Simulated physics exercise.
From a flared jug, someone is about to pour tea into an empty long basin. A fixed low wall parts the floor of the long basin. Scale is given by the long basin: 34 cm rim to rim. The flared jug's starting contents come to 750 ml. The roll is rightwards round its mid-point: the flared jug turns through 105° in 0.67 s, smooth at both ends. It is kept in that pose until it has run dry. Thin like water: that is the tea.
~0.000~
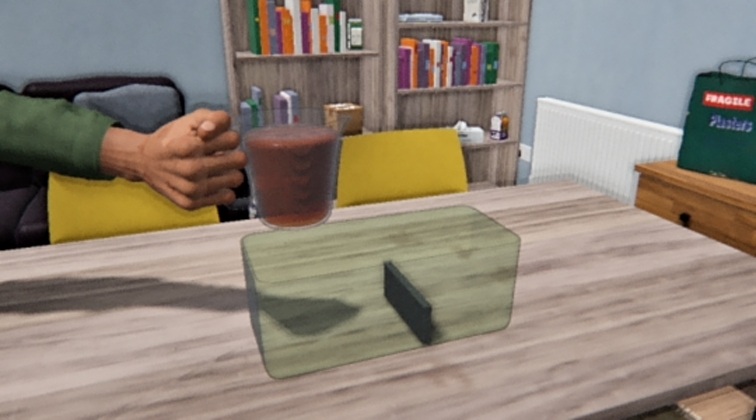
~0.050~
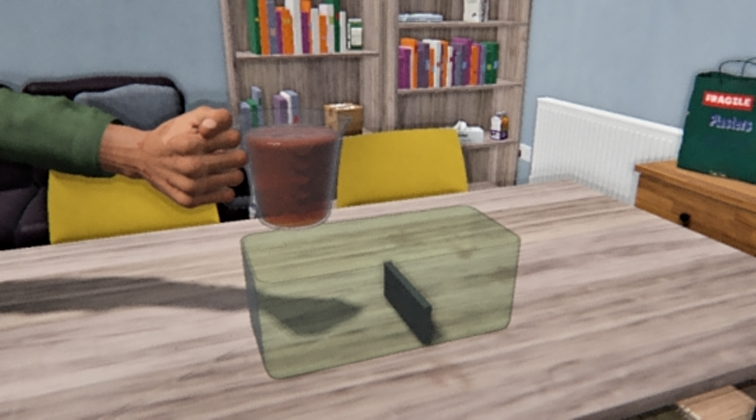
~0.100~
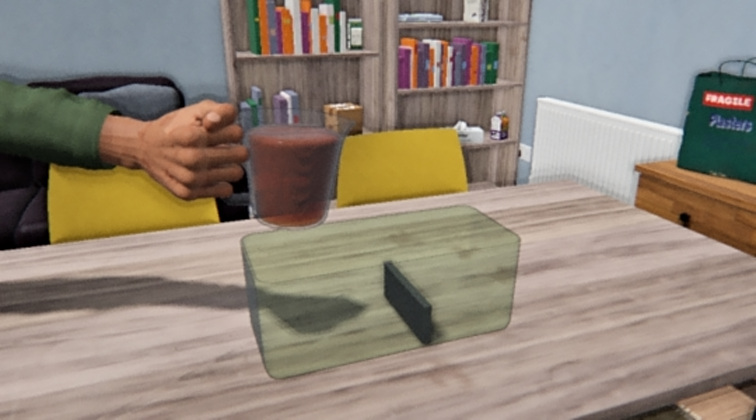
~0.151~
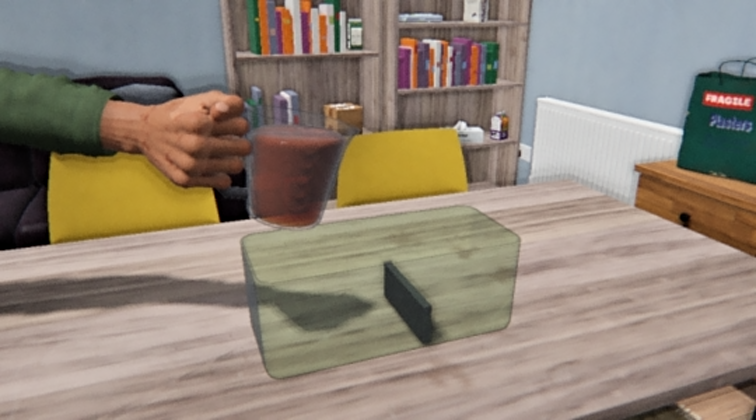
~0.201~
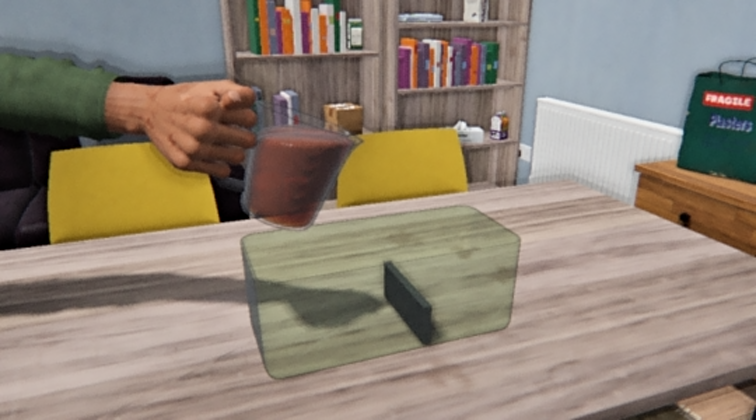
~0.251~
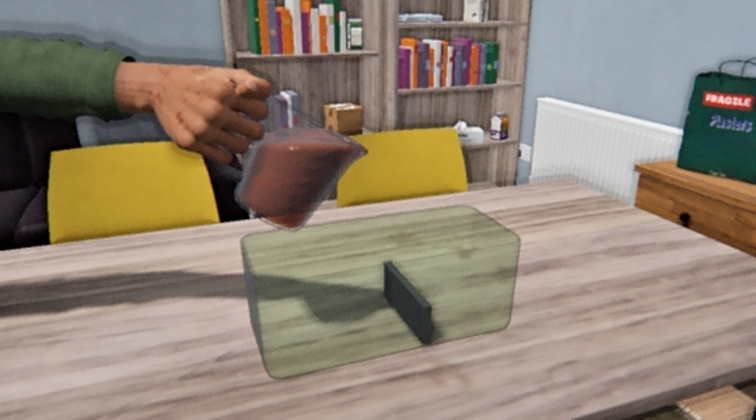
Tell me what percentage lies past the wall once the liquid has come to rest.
Some 20 per cent.
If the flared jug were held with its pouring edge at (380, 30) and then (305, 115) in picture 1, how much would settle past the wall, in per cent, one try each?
90 in a hundred, followed by 5 in a hundred.
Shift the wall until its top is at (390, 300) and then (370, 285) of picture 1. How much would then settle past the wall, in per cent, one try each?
60 in a hundred, followed by 90 in a hundred.
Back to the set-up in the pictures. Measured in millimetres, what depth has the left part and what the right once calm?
Depths at rest: Left around 22 mm, right around 8 mm.
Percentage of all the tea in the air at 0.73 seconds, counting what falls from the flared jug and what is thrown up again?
Around 6 per cent of the liquid is in flight.
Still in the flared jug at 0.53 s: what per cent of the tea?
50 %.
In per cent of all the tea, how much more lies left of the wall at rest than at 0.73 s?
14 %.
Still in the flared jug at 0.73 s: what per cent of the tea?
Roughly 10 percent remains.
By 0.53 s the tilt is 94° and 50 per cent is still to pour, 16 is left of the wall and 15 right of it.
By 0.73 s the tilt is 105° and 9 per cent is still to pour, 65 is left of the wall and 19 right of it.
By 0.94 s the tilt is 105° and 0 per cent is still to pour, 78 is left of the wall and 20 right of it.
By 1.17 s the tilt is 105° and 0 per cent is still to pour, 79 is left of the wall and 20 right of it.
At rest 79 per cent lies left of the wall, 20 right of it and 1 outside.
